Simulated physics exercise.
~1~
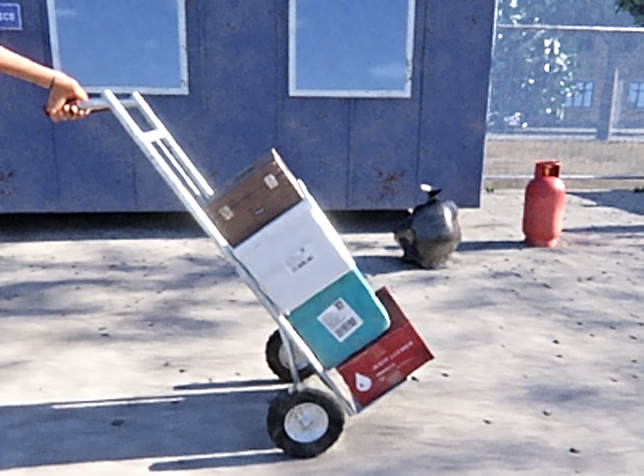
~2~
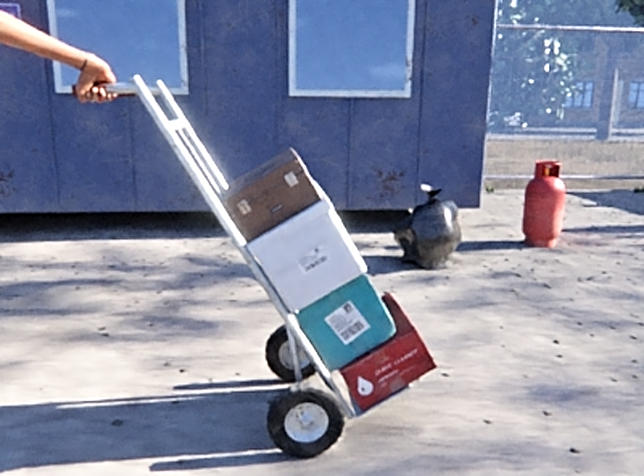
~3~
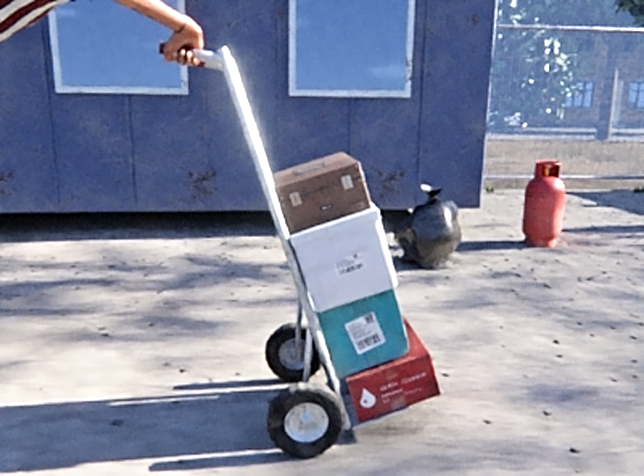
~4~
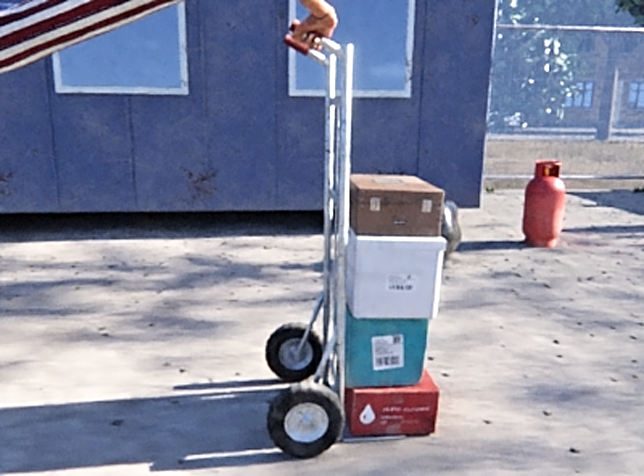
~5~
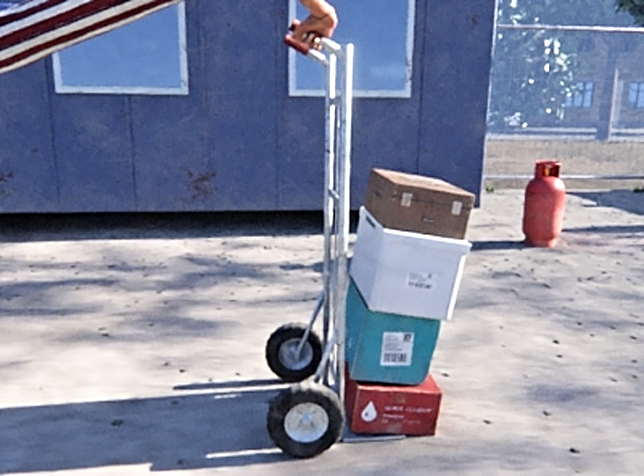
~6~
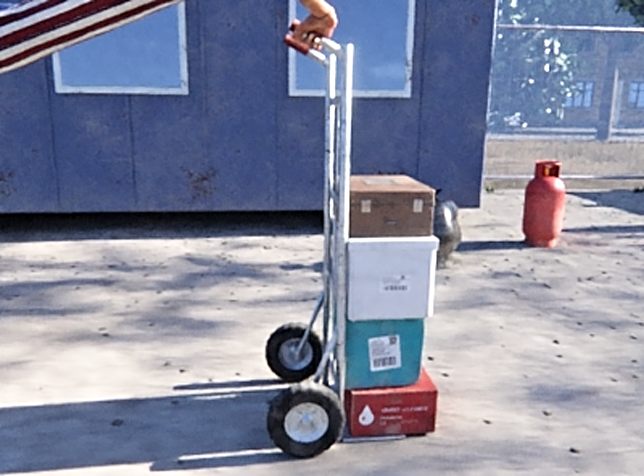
A hand truck carrying a brown toolbox, a white tote, a turquoise box and a red box starts out leaning back to the left, its handle held by a hand. The hand pushes the handle up and to the right, and the truck swings upright on its wheels, the stack turning with it. As the truck stops upright, the upper three tip away from it to the right above the red box. They then rock back to the left and settle. The truck ends standing upright, still held, with all four stacked on it.
